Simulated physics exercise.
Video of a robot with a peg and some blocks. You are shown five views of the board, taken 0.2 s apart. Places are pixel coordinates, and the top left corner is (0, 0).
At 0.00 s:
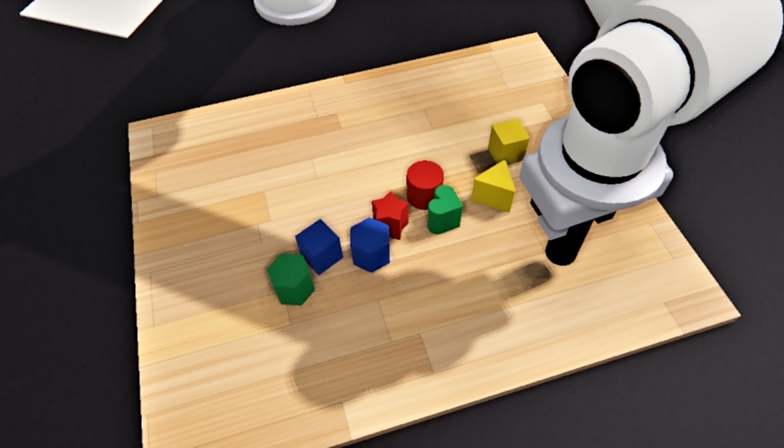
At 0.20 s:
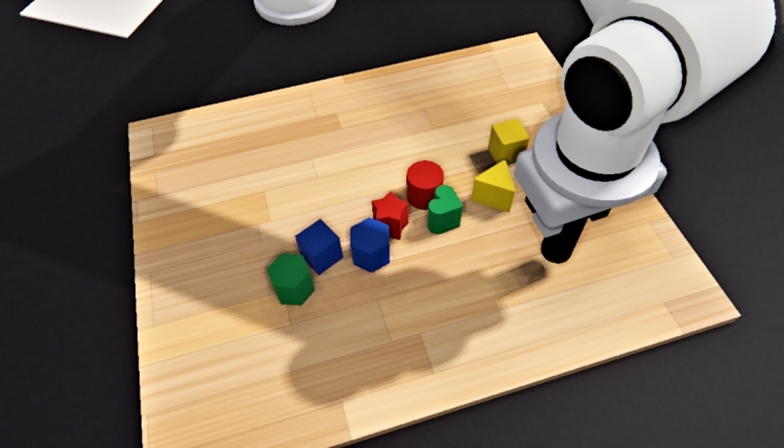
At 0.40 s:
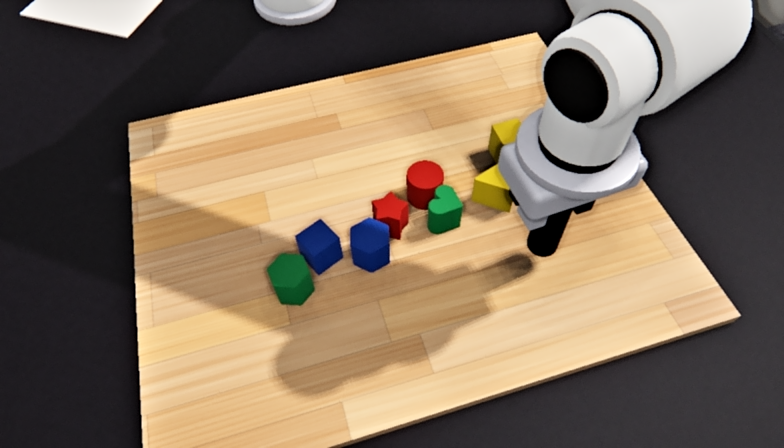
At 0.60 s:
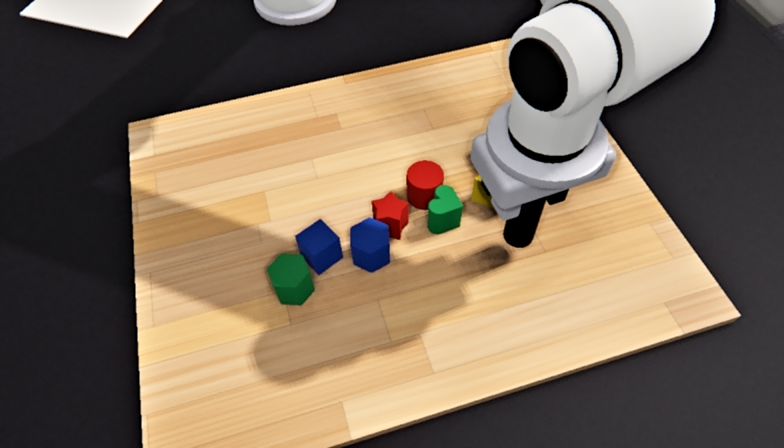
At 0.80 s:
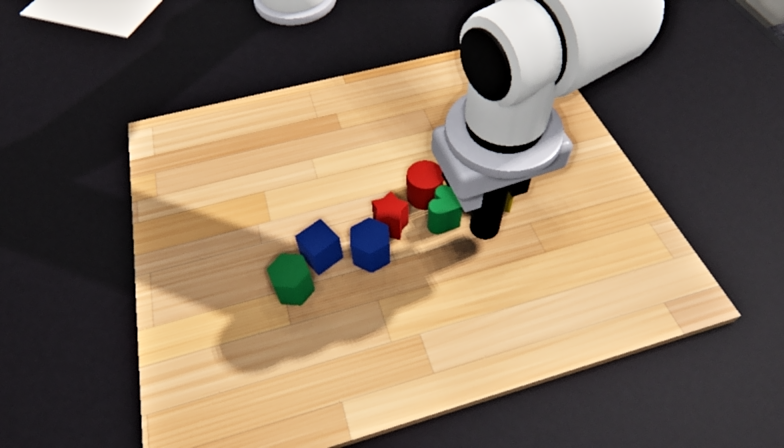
A white robot arm holding a black peg moves left across a wooden board, slowly at first, passing in front of the yellow blocks and nearing the green heart-shaped block, while the red, blue and green blocks stay still.
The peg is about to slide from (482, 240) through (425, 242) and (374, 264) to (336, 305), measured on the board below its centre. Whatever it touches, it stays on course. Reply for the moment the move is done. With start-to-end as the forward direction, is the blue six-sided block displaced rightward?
No.
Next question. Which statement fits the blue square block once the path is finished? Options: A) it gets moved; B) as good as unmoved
A (it gets moved)
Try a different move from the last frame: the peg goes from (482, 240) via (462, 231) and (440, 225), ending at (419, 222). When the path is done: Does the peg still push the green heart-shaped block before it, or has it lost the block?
Expect to find it ahead of the peg.
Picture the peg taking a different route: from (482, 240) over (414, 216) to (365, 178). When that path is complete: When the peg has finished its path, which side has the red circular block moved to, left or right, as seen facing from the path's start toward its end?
Taking start-to-end as forward, the block's sideways shift goes to the right.
On the path given first. One third of the way, peg at (425, 229); green heart-shaped block at (435, 195), turned 30° clockwise.
Two thirds of the way, peg at (373, 252); green six-sided block at (278, 272), turned 30° anticlockwise; blue square block at (301, 240), turned 40° clockwise; blue six-sided block at (337, 252); red star block at (381, 209), turned 45° clockwise; green heart-shaped block at (435, 195), turned 30° clockwise.
At the end, peg at (333, 294); green six-sided block at (256, 276), turned 15° anticlockwise; blue square block at (289, 242), turned 80° clockwise; blue six-sided block at (296, 280), turned 20° clockwise; red star block at (381, 209), turned 45° clockwise; green heart-shaped block at (435, 195), turned 30° clockwise.
